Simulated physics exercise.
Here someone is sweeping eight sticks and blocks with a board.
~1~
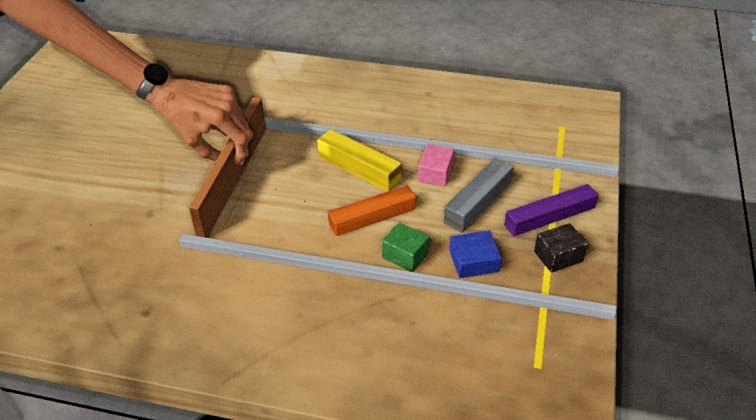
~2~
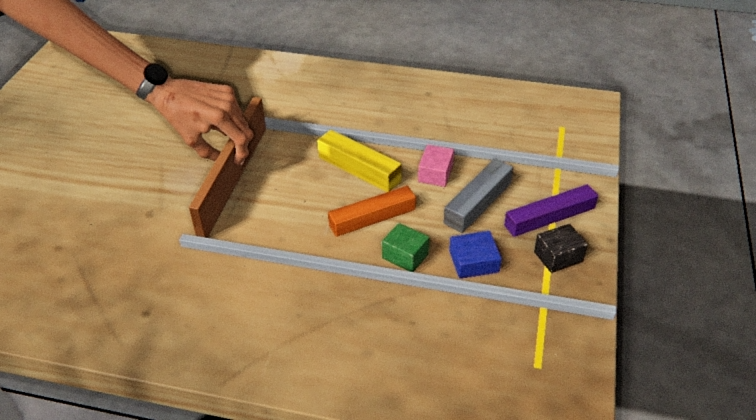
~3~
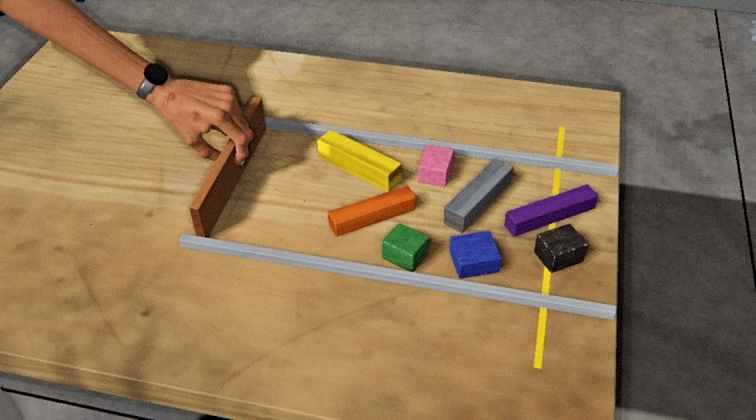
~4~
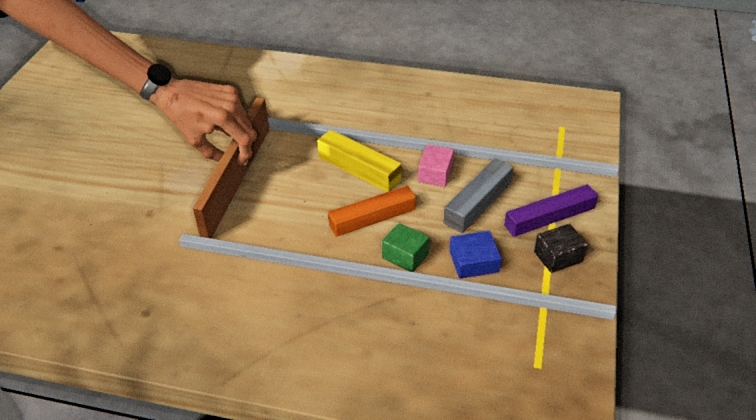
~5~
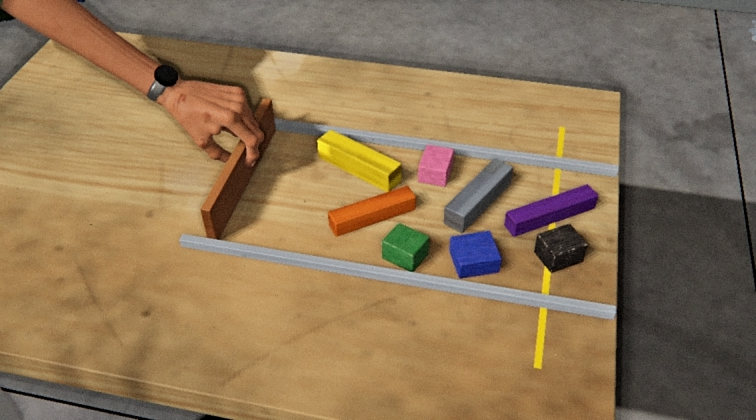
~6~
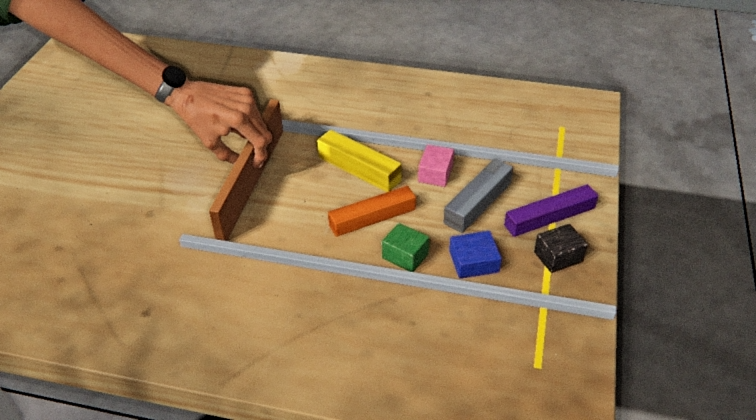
A hand wearing a dark watch grips a reddish-brown board upright on a pale wooden surface, seen from above at an angle. To its right, between two grey rails, lie yellow, orange, grey and purple sticks and pink, green, blue and black blocks, with yellow tape crossing near the right edge. The hand holds nearly still, then slides the board slightly right, while the pieces and camera stay still.
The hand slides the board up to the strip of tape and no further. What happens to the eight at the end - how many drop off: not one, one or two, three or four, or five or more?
The count of those that drop off: Three or four.
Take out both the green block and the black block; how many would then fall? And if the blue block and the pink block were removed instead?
First try 2, second try 2.
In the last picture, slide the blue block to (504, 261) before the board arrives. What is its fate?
If so, it stays where it is.
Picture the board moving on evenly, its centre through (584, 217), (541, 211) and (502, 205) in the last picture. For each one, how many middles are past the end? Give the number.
That makes 7, 3, 1.
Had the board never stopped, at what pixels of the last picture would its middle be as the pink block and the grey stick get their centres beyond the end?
The middle is at (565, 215) when it's the pink block, and at (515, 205) when it's the grey stick.
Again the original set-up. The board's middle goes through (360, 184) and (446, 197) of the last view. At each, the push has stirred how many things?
Counts: 3 and 8.
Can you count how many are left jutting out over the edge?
Expected count: 4.
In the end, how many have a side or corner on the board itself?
Count: 3.
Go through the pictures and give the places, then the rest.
The first picture shows black block (561, 248); purple stick (551, 210); blue block (475, 254); board (231, 165); tape (552, 229).
The second picture shows purple stick (551, 210); board (231, 165).
The third picture shows blue block (475, 254); green block (406, 247).
The fourth picture shows black block (560, 248); pink block (436, 166).
The fifth picture shows purple stick (551, 210); orange stick (372, 211).
The sixth picture shows black block (560, 248); purple stick (551, 210); blue block (475, 254); board (249, 167); tape (552, 229).
Soon after, none off yet; black block at rest near (560, 248); purple stick at rest near (551, 210); blue block at rest near (475, 254).
At rest, the number that fall off is three or four; fallen, grey stick, purple stick and black block.
